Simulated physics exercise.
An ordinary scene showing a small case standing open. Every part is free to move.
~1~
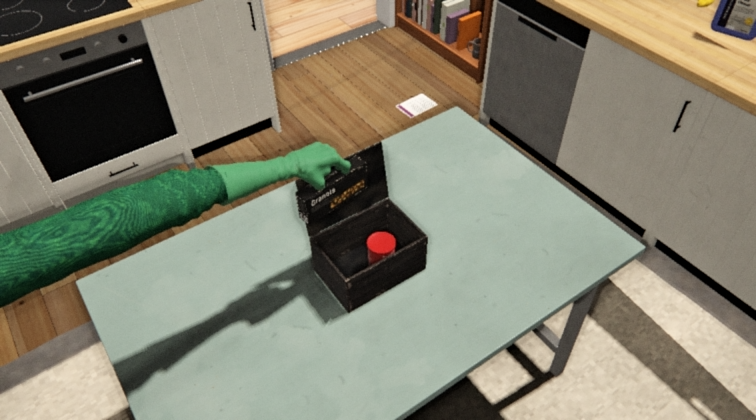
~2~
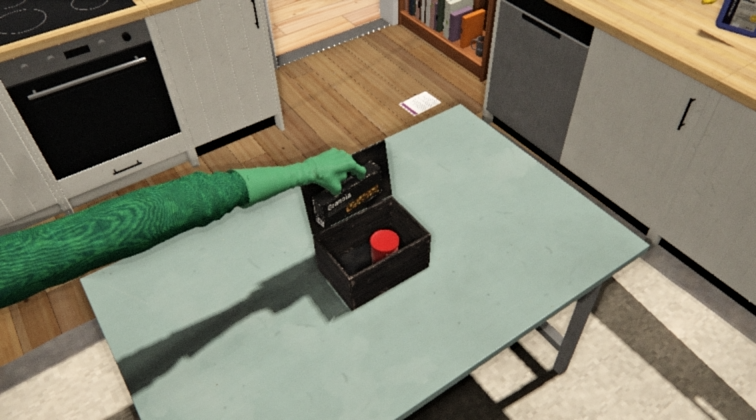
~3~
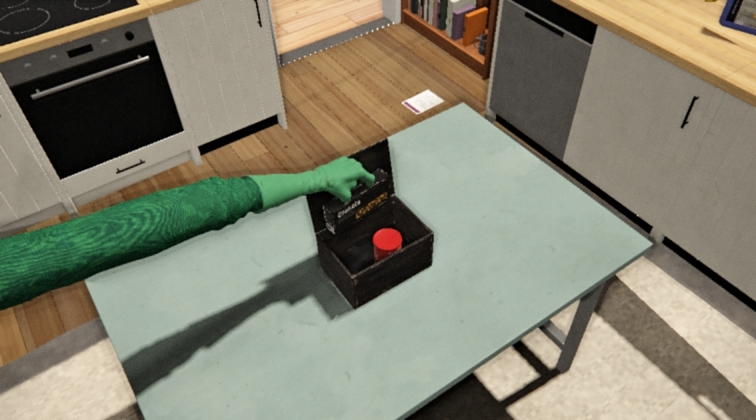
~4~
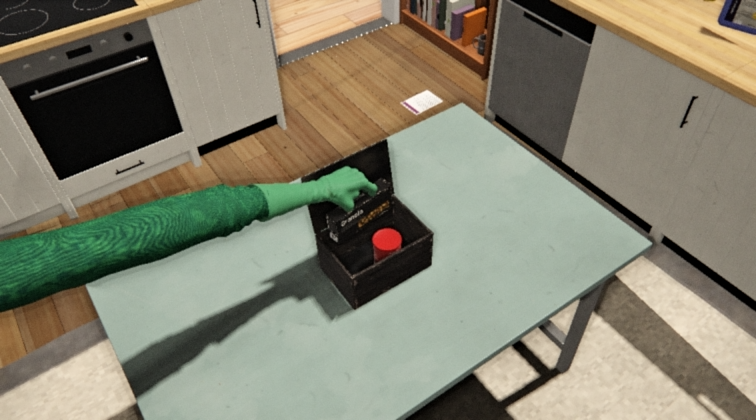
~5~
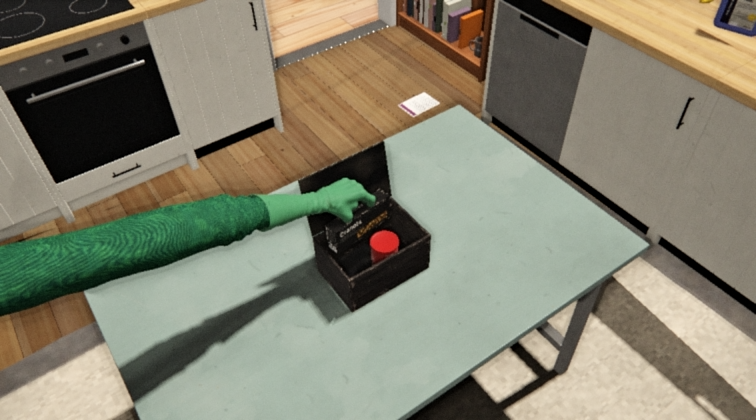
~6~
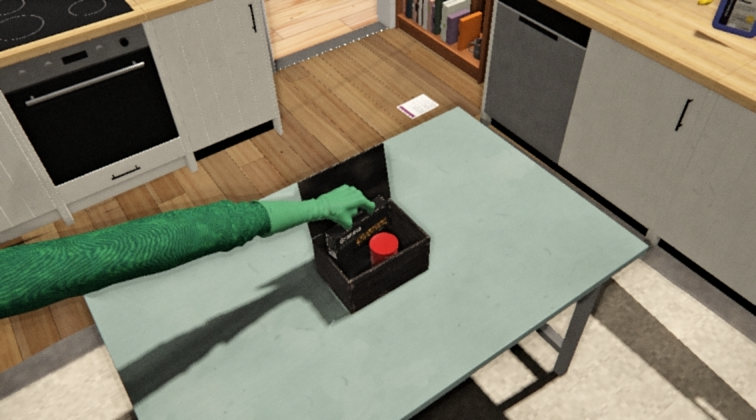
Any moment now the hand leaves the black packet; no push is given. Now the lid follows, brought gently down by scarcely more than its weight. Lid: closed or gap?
Closed.
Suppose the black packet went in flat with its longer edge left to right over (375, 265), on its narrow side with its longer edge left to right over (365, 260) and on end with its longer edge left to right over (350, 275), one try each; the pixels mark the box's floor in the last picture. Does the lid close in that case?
Lid, try 1: Propped open; try 2: Fully down; try 3: Propped open.
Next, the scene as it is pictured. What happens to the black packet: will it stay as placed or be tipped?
Simply put, it remains unturned.
Then, 0.40 s on from there, black packet shifted a little near (362, 246).
Then, 1.40 s on from there, lid 72° above the rim; black packet shifted a little near (363, 246).
Then, 1.80 s on from there, lid 47° above the rim; black packet shifted a little near (363, 246).
Then, 2.30 s on from there, lid 10° above the rim; black packet shifted a little near (363, 246).
In the end, lid shut; moved from the start, black packet; red tin unmoved. At the end, from the last picture's camera, black packet near (363, 246).
